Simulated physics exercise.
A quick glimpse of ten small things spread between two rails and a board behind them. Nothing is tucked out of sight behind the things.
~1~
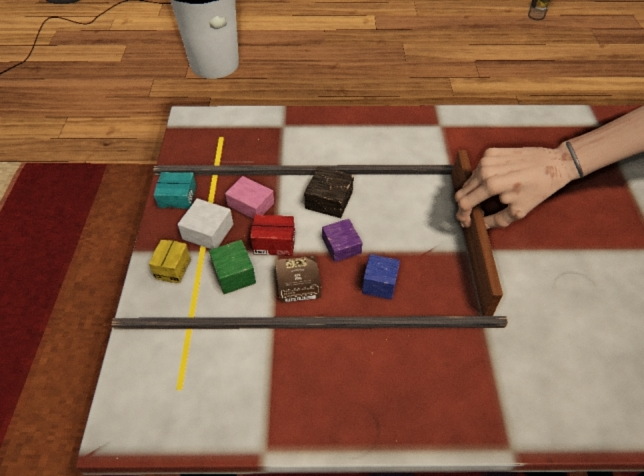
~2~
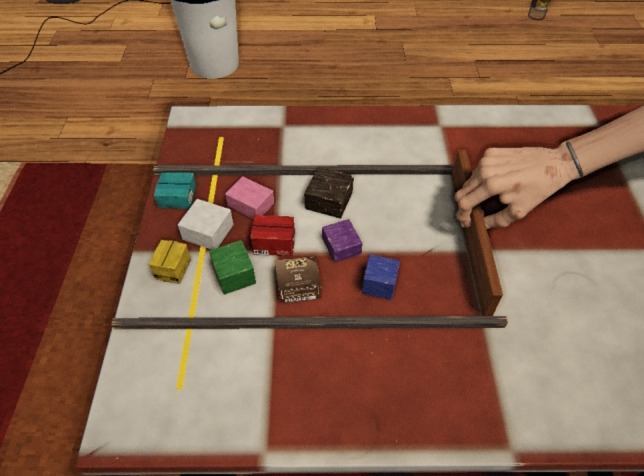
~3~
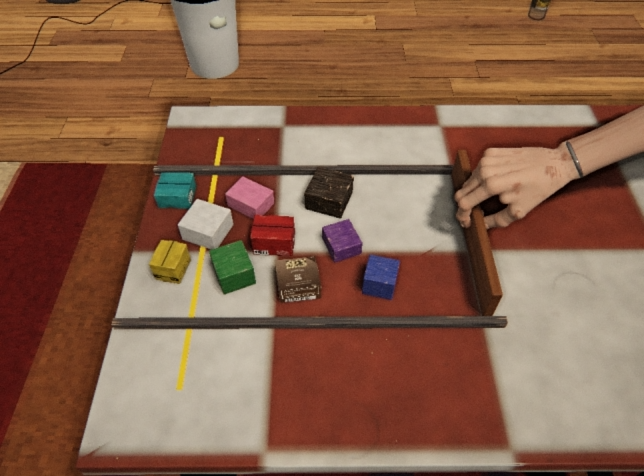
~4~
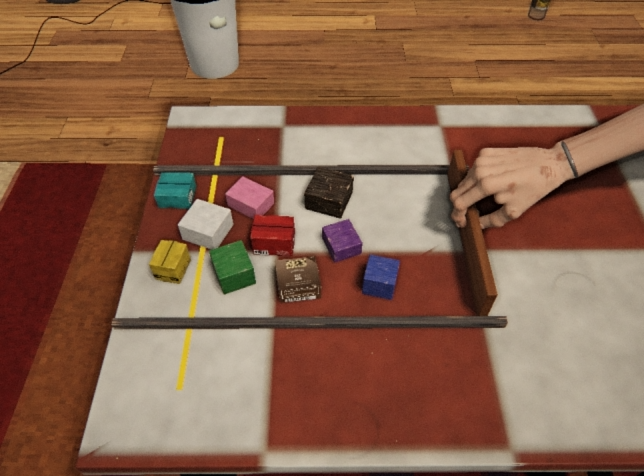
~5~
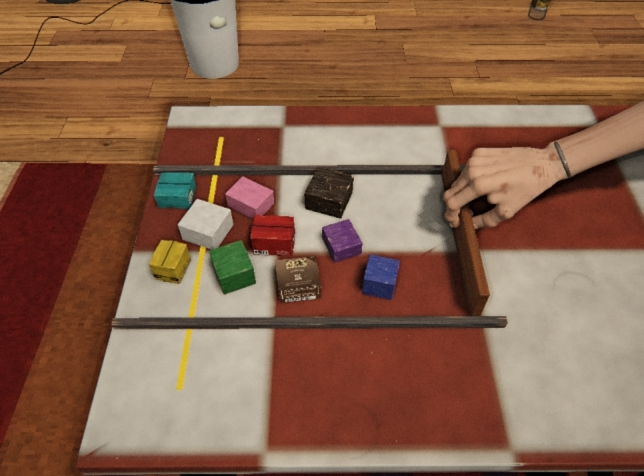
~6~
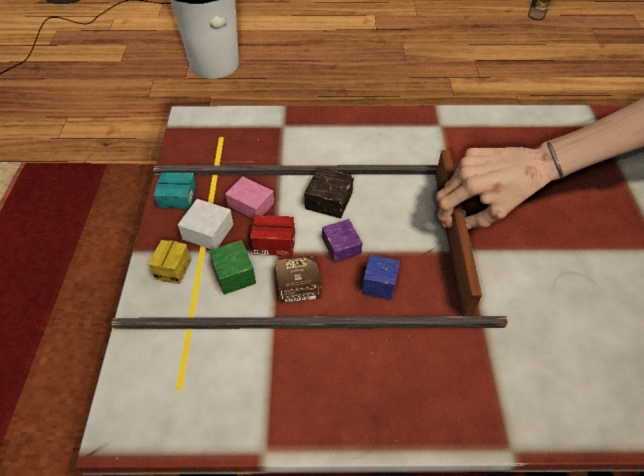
A hand held a wooden board upright beside ten small colored blocks scattered between two rails, then slid it slightly left toward them, while the blocks and the yellow line stayed still.
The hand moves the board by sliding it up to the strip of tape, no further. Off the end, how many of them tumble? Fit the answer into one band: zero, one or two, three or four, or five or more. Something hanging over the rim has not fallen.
I would say three or four.
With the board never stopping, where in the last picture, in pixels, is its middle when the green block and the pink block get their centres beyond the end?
The middle is at (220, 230) when it's the green block, and at (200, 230) when it's the pink block.
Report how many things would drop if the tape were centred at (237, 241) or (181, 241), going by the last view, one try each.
It would be 1 and 7.
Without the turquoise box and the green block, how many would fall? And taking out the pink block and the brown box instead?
The number is 2 for the first case and 2 for the second.
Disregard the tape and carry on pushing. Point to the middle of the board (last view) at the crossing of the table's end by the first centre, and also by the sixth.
At (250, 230) for the first, at (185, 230) for the sixth.
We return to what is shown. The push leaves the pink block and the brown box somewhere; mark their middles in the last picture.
Approximately (147, 199) for one, approximately (143, 281) for the other.
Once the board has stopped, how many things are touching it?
The count comes out at 3.
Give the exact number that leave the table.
The number that fall is 4.
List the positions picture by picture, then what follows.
Turquoise box (176, 190); yellow box (171, 262); white block (206, 225); board (474, 227); tape (204, 241), in the first picture.
Yellow box (171, 262); brown box (298, 279), in the second picture.
White block (206, 225); green block (233, 267), in the third picture.
Turquoise box (176, 190); board (469, 227), in the fourth picture.
Yellow box (171, 262); purple block (342, 240), in the fifth picture.
Turquoise box (176, 190); yellow box (171, 262); white block (206, 225); board (456, 227); tape (204, 241), in the sixth picture.
A little later, none off yet; turquoise box at rest near (176, 190); yellow box at rest near (171, 262); white block at rest near (206, 225).
When it is over, the number that fall off is three or four; down, green block, white block, yellow box and turquoise box.
